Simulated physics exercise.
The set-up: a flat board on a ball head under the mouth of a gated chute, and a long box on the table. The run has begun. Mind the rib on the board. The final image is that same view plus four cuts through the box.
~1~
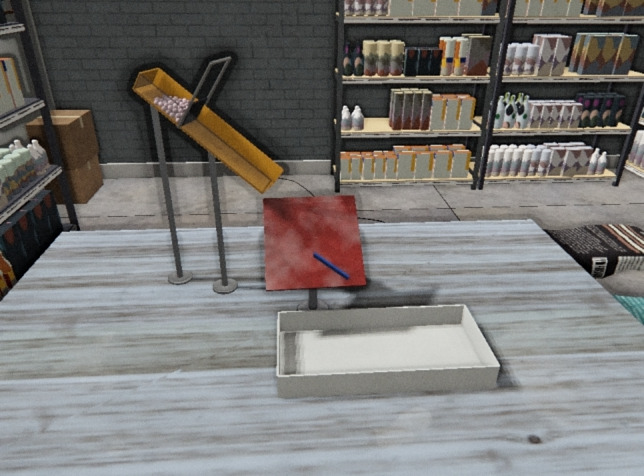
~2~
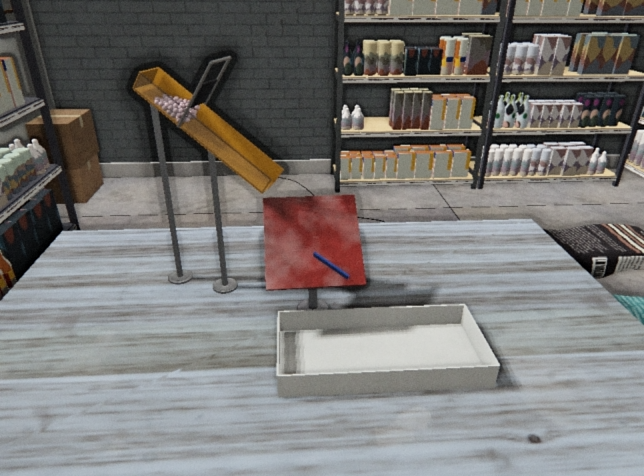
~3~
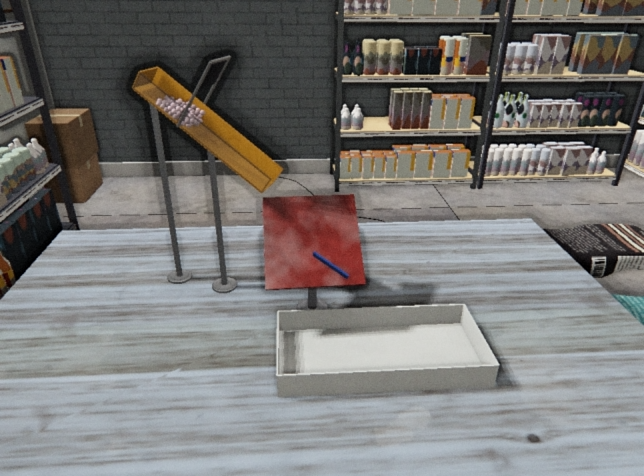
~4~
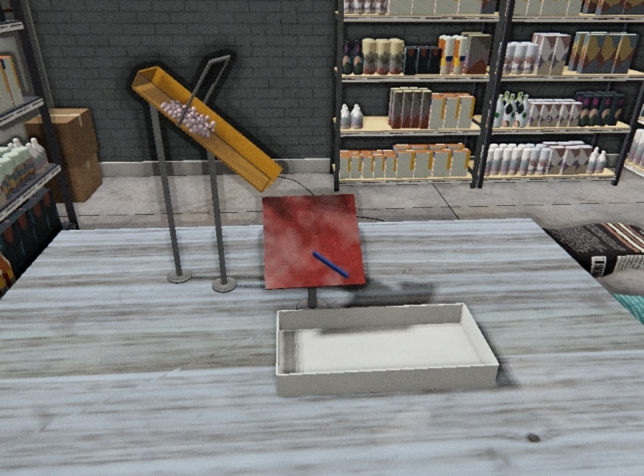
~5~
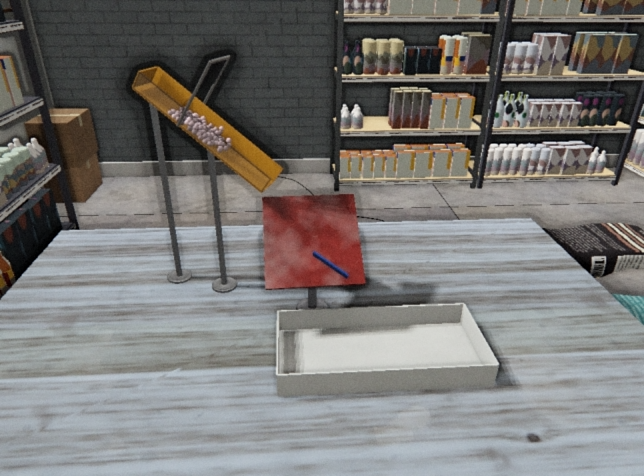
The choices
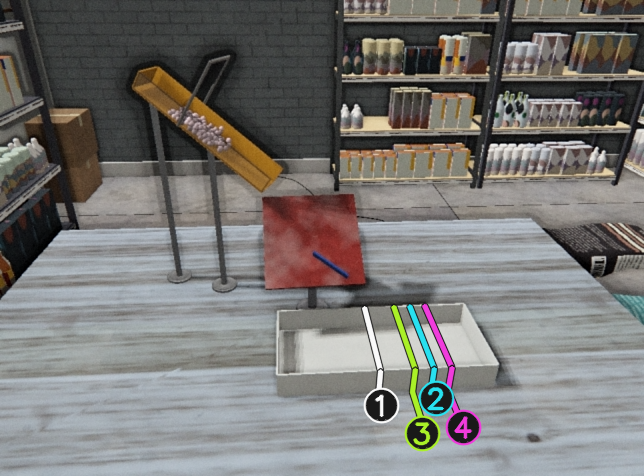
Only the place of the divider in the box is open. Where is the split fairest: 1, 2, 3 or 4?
Go for 3.
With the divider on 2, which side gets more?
More lands on the left.
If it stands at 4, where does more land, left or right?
Left.
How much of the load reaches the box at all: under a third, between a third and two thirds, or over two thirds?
It is over two thirds.
On the marked copy, line 1 crosses the front rim at (380, 370); line 2 crosses the front rim at (434, 367); line 3 crosses the front rim at (415, 368); line 4 crosses the front rim at (451, 367).
With 1, of what is caught, a small part on the left of the divider, nearly all on the right.
With 2, of what is caught, nearly all on the left of the divider, a stray few on the right.
With 3, of what is caught, about half on the left of the divider, about half on the right.
With 4, of what is caught, nearly all on the left of the divider, a stray few on the right.
